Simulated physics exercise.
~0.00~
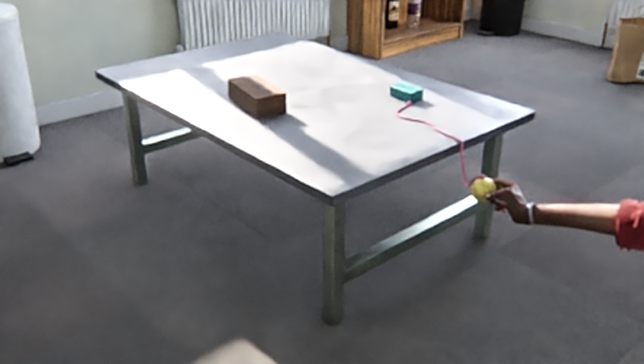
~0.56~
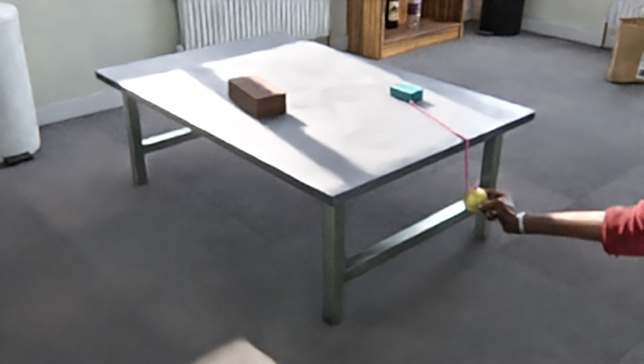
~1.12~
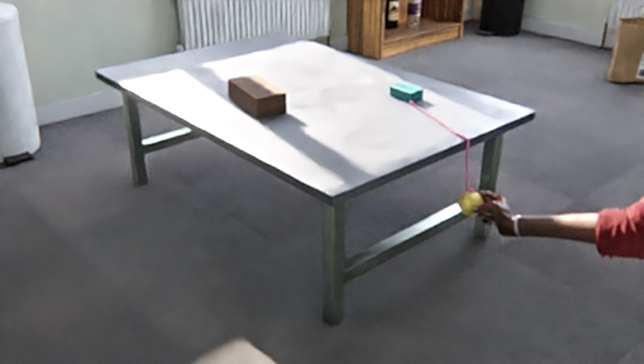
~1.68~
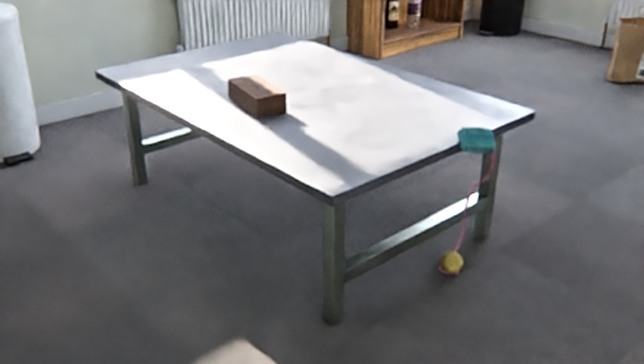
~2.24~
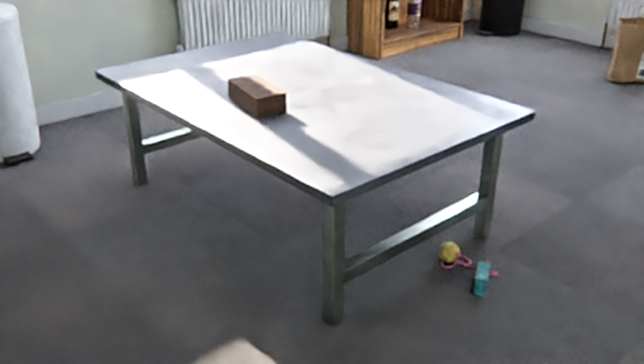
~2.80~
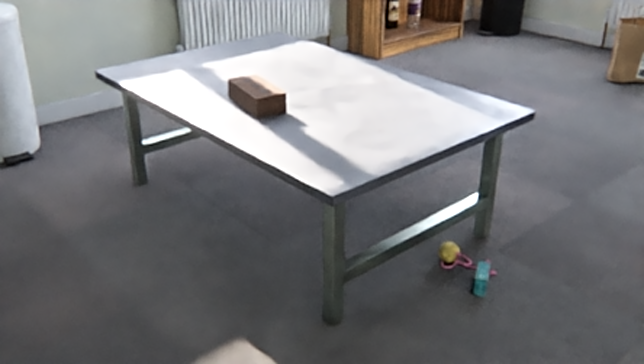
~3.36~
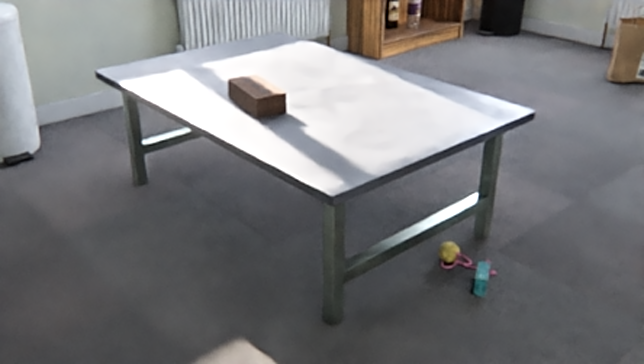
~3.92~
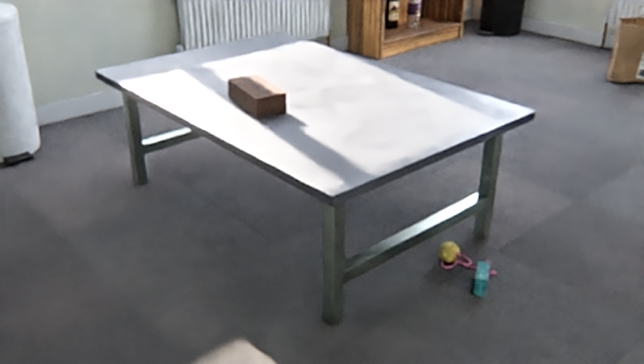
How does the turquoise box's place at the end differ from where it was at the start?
At the start the turquoise box sits on the tabletop, and at the end it lies on the floor beside the table, near the yellow ball.
